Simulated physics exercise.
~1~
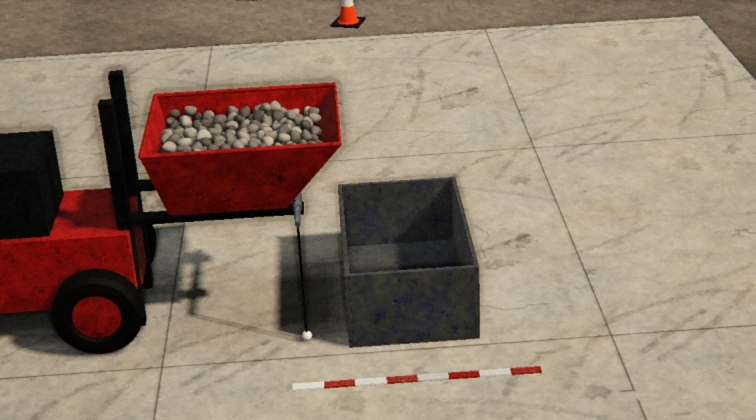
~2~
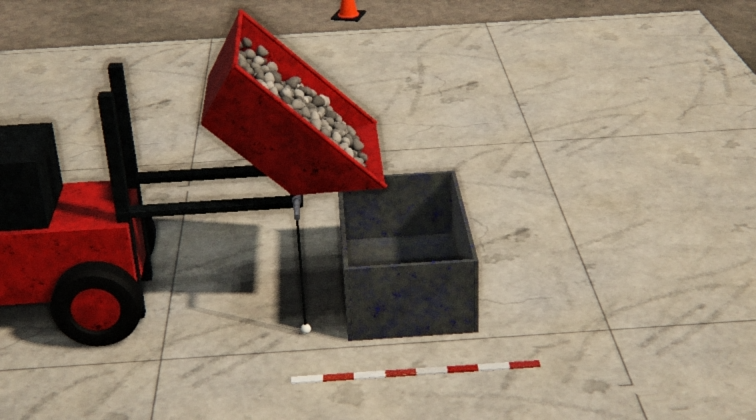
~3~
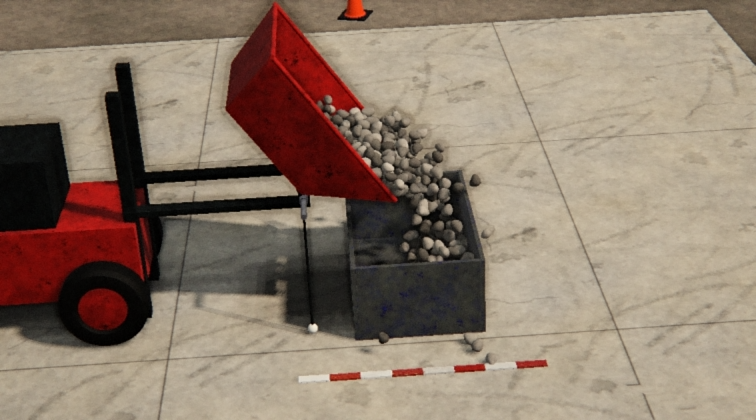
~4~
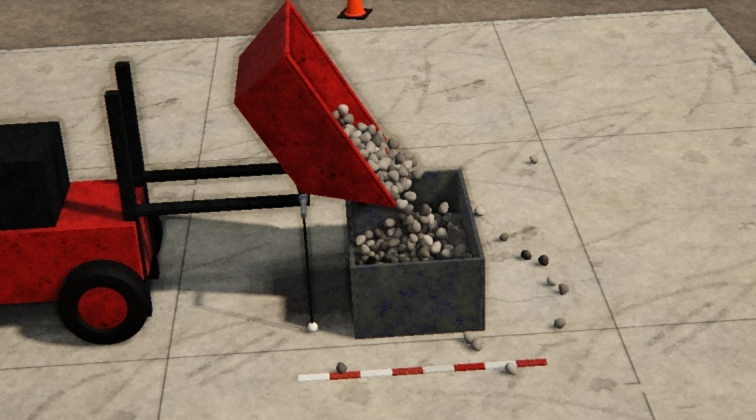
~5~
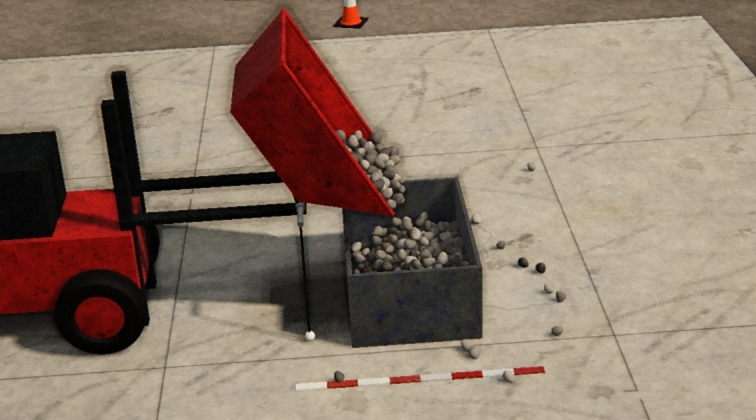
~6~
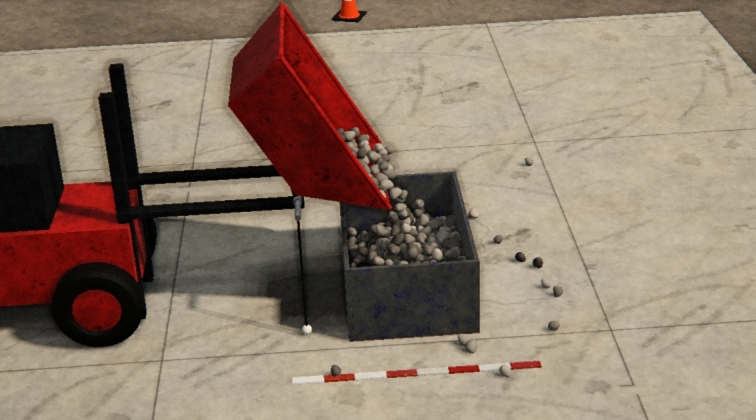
On a pale, scuffed concrete yard with an orange cone at the back, a red fork truck at the left holds up a red skip of rounded grey stones beside a dark, open bin. The skip tips steeply to the right, its lower lip coming over the bin while the stones still lie inside. Then they pour out in a thick stream, and a few drop outside and scatter across the slabs, some near the red and white strip. The flow thins as the bin fills. At the end the skip remains tilted, most stones lie in the bin, and a smaller cluster remains near the skip's lip.
